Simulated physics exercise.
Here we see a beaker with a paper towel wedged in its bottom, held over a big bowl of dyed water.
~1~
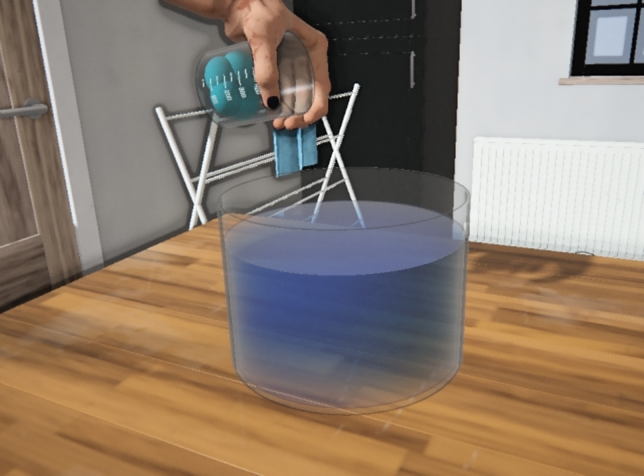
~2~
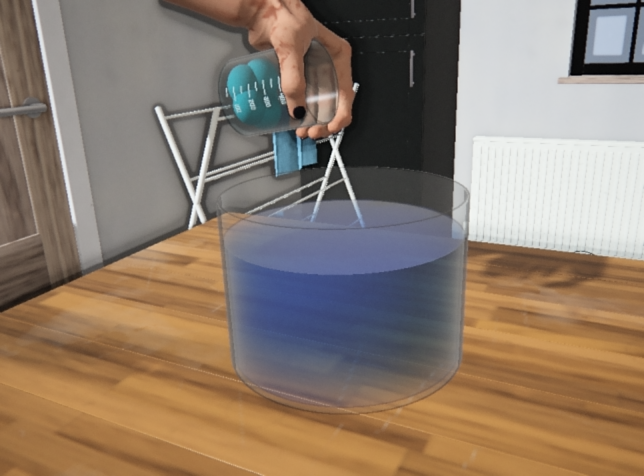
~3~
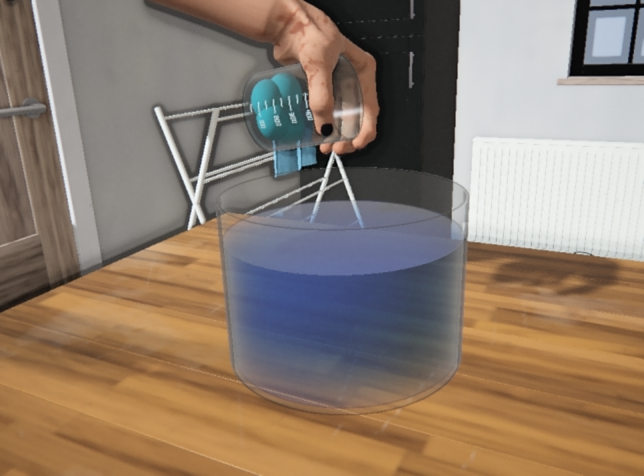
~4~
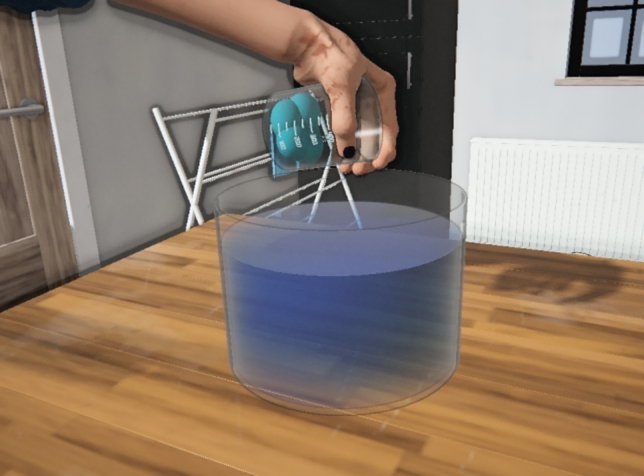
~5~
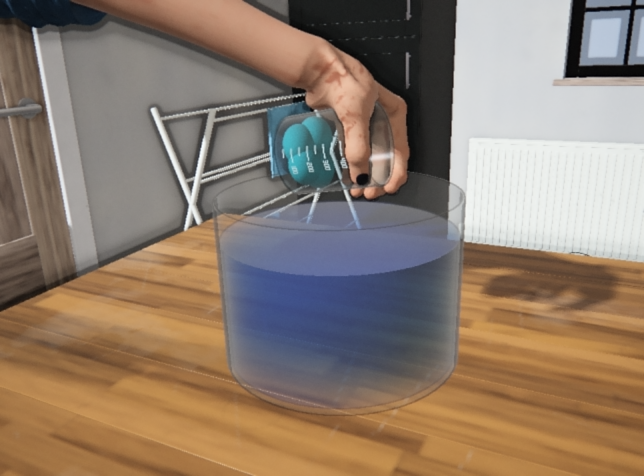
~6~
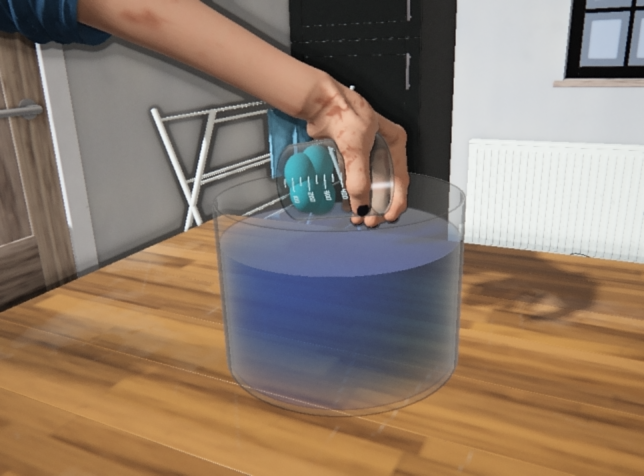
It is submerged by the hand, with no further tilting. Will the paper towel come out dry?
It gets soaked.
Next, the beaker enters the dyed water.
After that, dyed water pours in as the air escapes.
Finally, the beaker is under, flooded, and the paper towel is wet.
